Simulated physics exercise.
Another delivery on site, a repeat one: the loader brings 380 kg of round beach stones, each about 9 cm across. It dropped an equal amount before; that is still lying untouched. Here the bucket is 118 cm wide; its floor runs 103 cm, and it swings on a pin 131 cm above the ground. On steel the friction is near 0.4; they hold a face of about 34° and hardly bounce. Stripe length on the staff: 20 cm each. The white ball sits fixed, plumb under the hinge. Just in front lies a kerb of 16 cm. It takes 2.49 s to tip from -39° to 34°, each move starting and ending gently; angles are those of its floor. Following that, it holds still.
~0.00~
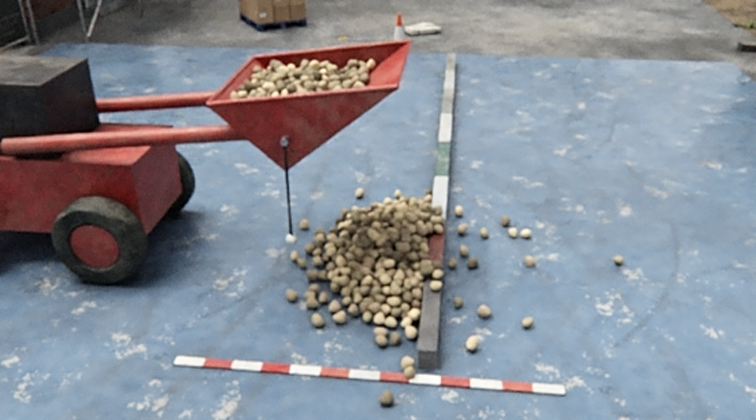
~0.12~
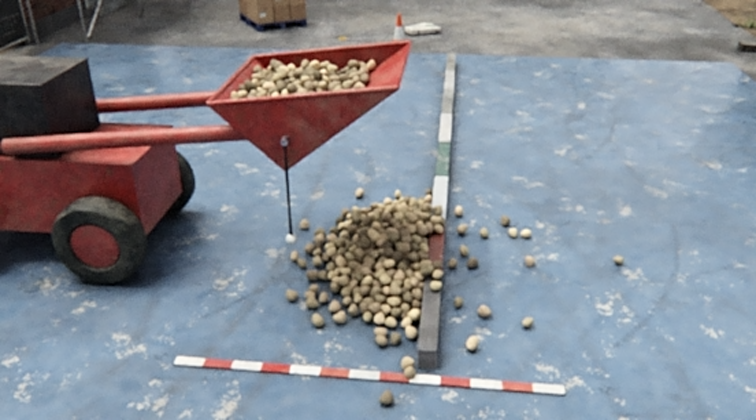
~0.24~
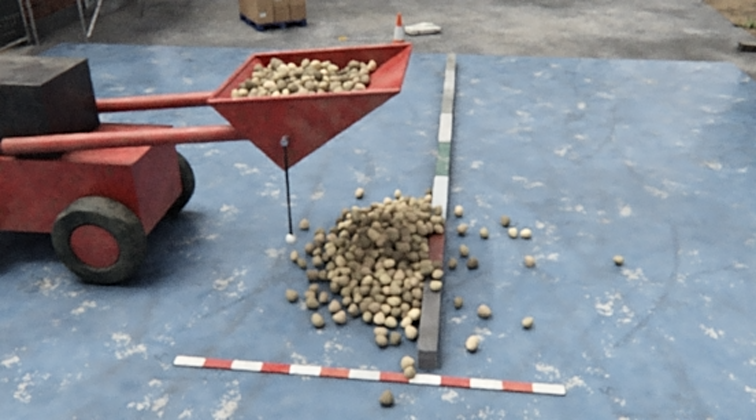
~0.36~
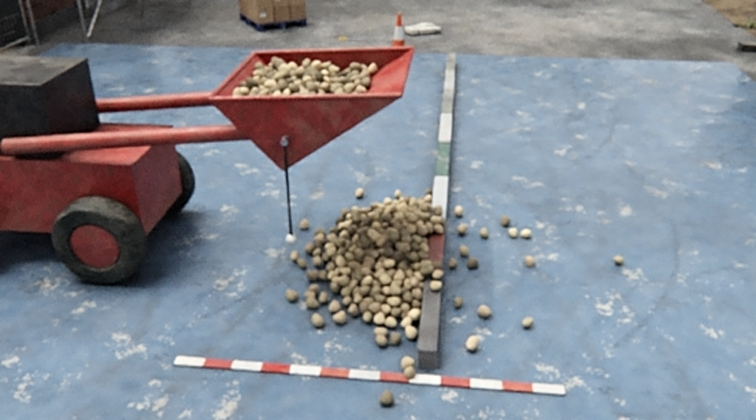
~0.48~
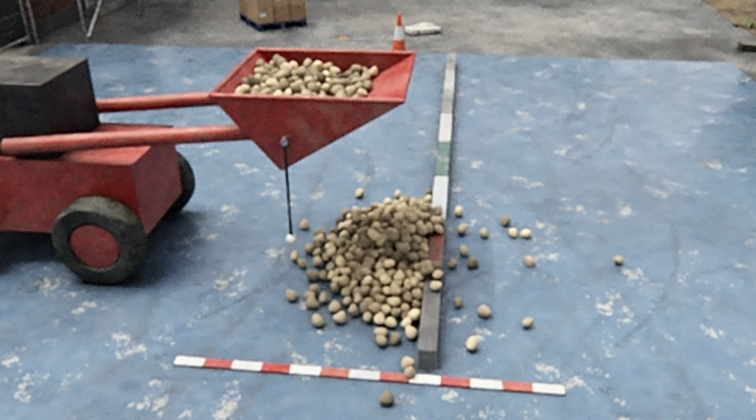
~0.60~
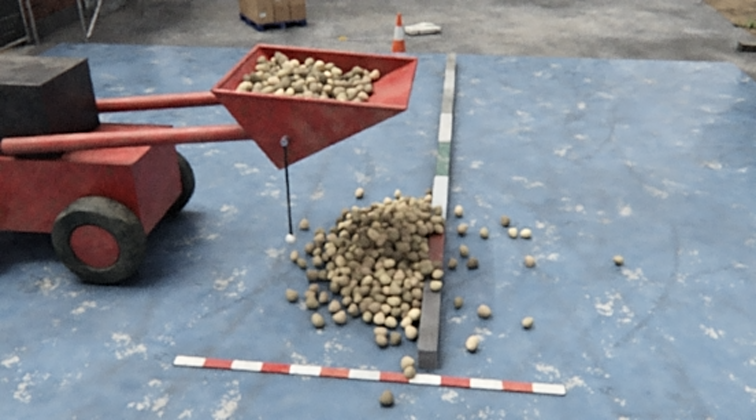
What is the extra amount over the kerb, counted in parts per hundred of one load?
Close to 72 parts in a hundred.
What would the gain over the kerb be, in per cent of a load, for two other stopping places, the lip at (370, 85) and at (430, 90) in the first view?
Case one about 35 %, case two about 100 %.
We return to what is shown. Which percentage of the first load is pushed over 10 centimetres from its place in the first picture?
5 %.
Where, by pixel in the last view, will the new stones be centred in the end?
Around (472, 254).
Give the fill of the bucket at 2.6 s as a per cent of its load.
Near 25 per cent of the load is held.
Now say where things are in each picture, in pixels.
Lip at (398, 87), floor tilted -39°, highest stones at (312, 74). The earlier load is highest near (406, 234), 28 cm above ground level, 97 % on this side of the kerb, 3 % over the kerb, in the first picture.
Lip at (398, 88), floor tilted -39°, highest stones at (308, 75); the stones move at 0.0 m/s on average, in the second picture.
The bucket is at -37°, its lip at (400, 91); the top of the load is at (288, 73); the stones move at 0.1 m/s on average, in the third picture.
Lip at (402, 96), floor tilted -35°, highest stones at (285, 71); the stones move at 0.1 m/s on average, in the fourth picture.
Lip at (404, 102), floor tilted -32°, highest stones at (287, 69); the stones move at 0.1 m/s on average, in the fifth picture.
The bucket is at -28°, its lip at (406, 109); the top of the load is at (281, 67); the stones move at 0.1 m/s on average, in the sixth picture.
After 1.9 s the floor is at 23°; in per cent of one load, 100 in the bucket, 97 on this side of the kerb, 3 over the kerb; the foremost stones are at (524, 257).
After 2.6 s the floor is at 34°; in per cent of one load, 26 in the bucket, 143 on this side of the kerb, 31 over the kerb; the foremost stones are at (535, 264).
After 2.9 s the floor is at 34°; in per cent of one load, 1 in the bucket, 143 on this side of the kerb, 56 over the kerb; the foremost stones are at (565, 260).
After 5.7 s the floor is at 34°; in per cent of one load, 0 in the bucket, 125 on this side of the kerb, 75 over the kerb; the foremost stones are at (594, 269). Net gain over the kerb, 72.
